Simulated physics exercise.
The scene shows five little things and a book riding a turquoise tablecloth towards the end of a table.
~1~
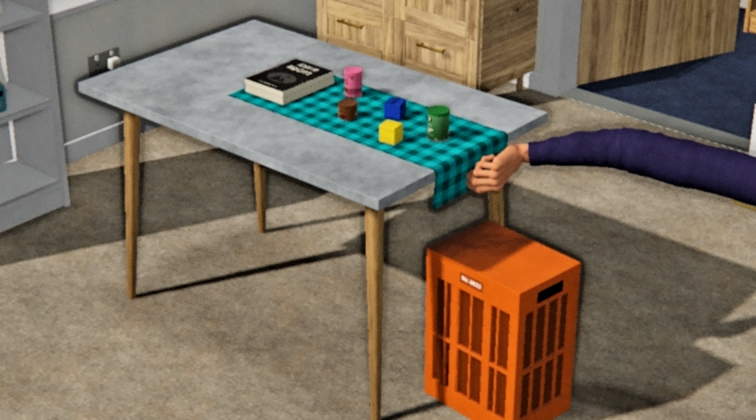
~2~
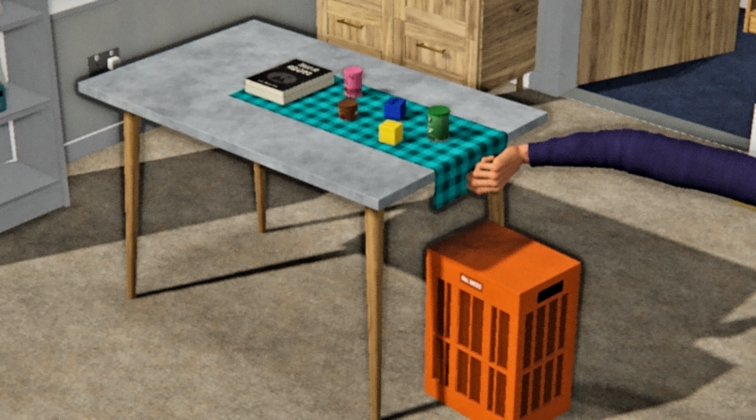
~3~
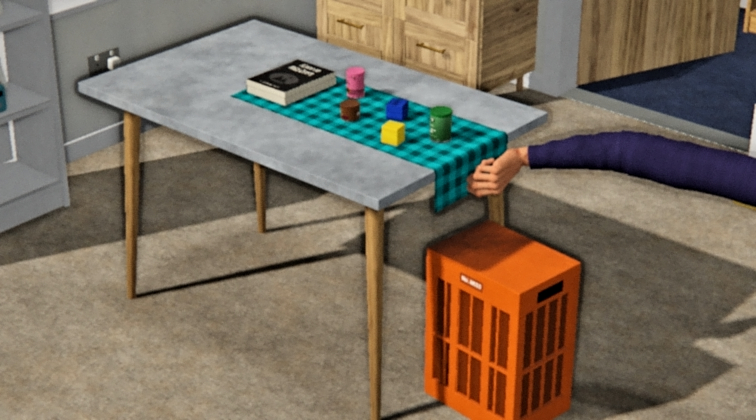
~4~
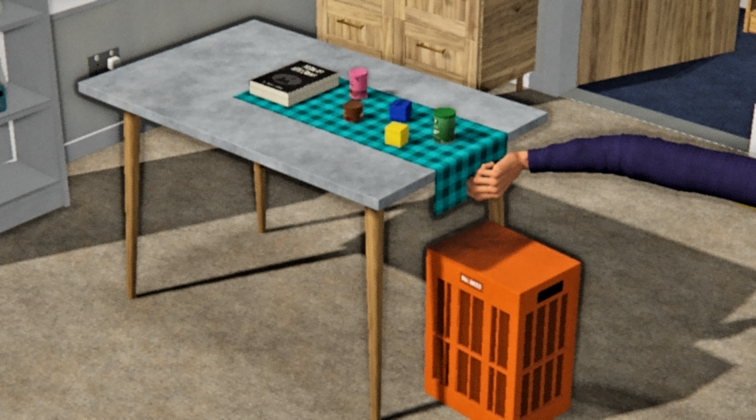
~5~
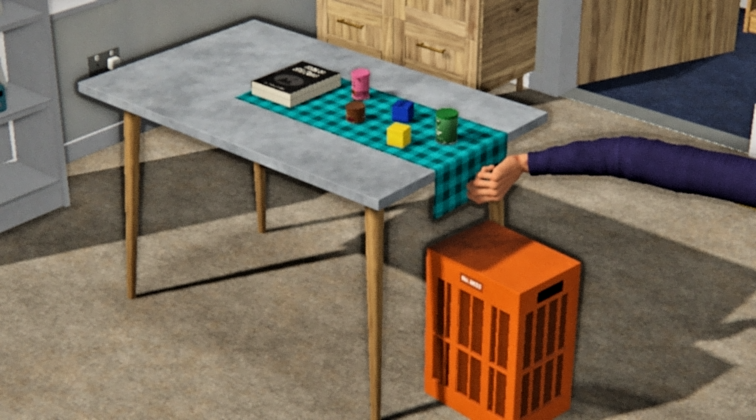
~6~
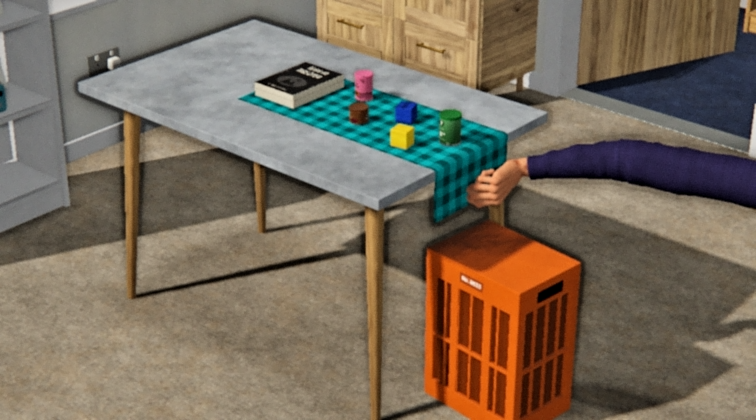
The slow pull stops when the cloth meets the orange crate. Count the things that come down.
Watching it, the fallen ones add up to one, no more.
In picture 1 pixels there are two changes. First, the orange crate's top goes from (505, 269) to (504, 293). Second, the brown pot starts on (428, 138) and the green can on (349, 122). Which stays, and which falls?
Result: Brown pot gone, green can still there.
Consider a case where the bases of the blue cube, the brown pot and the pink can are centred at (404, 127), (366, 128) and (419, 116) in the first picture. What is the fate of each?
So the blue cube stays aboard, the brown pot stays aboard, and the pink can stays aboard.
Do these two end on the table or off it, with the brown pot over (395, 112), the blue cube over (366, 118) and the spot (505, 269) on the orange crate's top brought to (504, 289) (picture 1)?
Outcome for the brown pot: It stays. Outcome for the blue cube: It stays.
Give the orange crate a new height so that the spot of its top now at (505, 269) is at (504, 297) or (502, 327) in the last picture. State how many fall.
In that case 2 and 3.
Soon after, hem near (471, 228); all still up.
Then, hem on the crate; green can gone.
At rest, hem on the crate; green can gone. The count of fallen things is one.
